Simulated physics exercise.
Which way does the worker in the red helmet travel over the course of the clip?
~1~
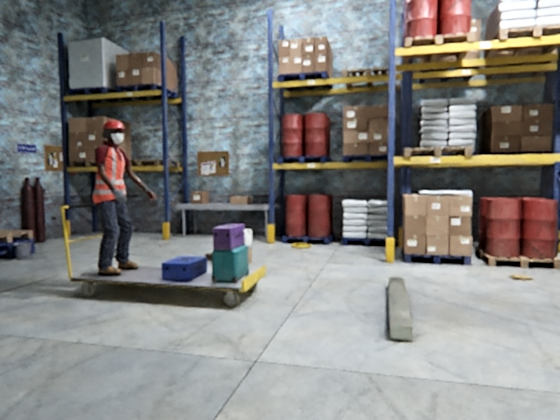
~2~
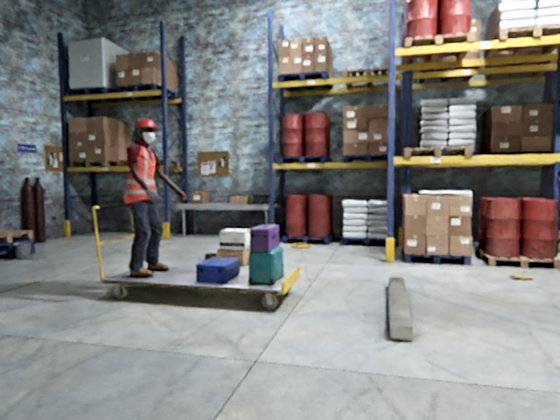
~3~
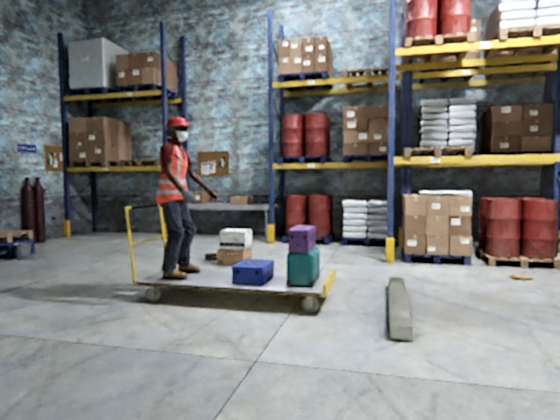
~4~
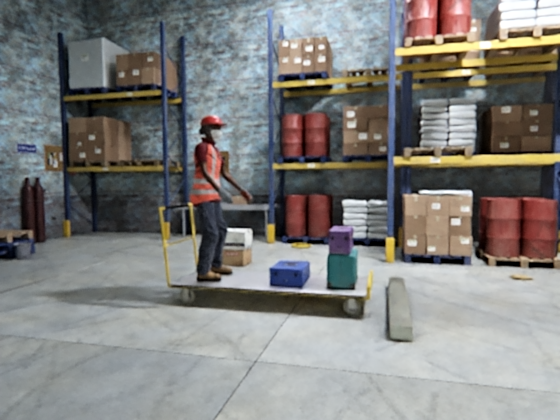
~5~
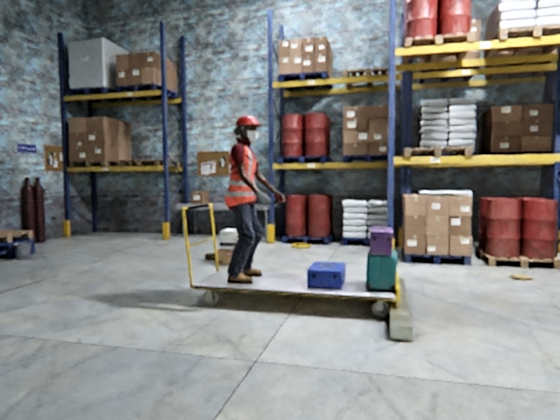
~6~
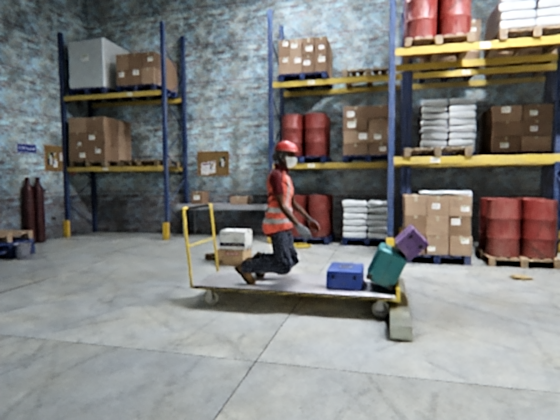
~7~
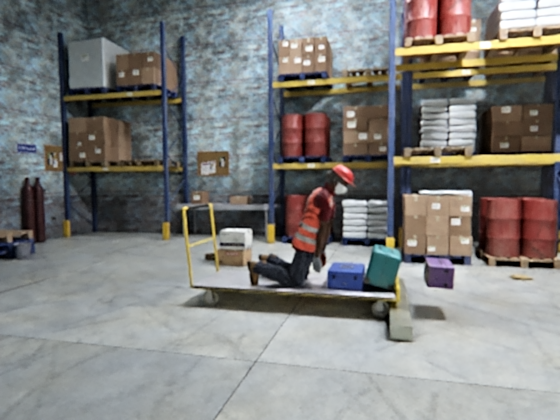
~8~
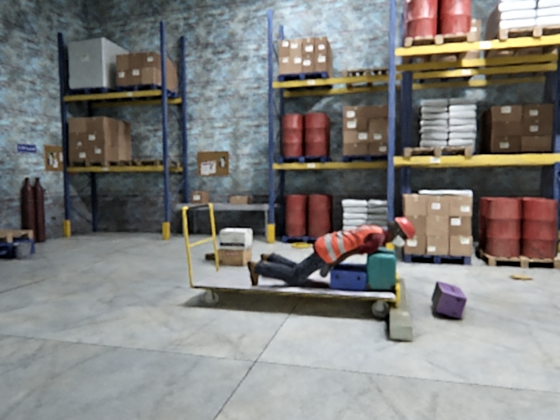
The worker moves to the right, first riding on the trolley and then pitching forward along its deck after it stops.
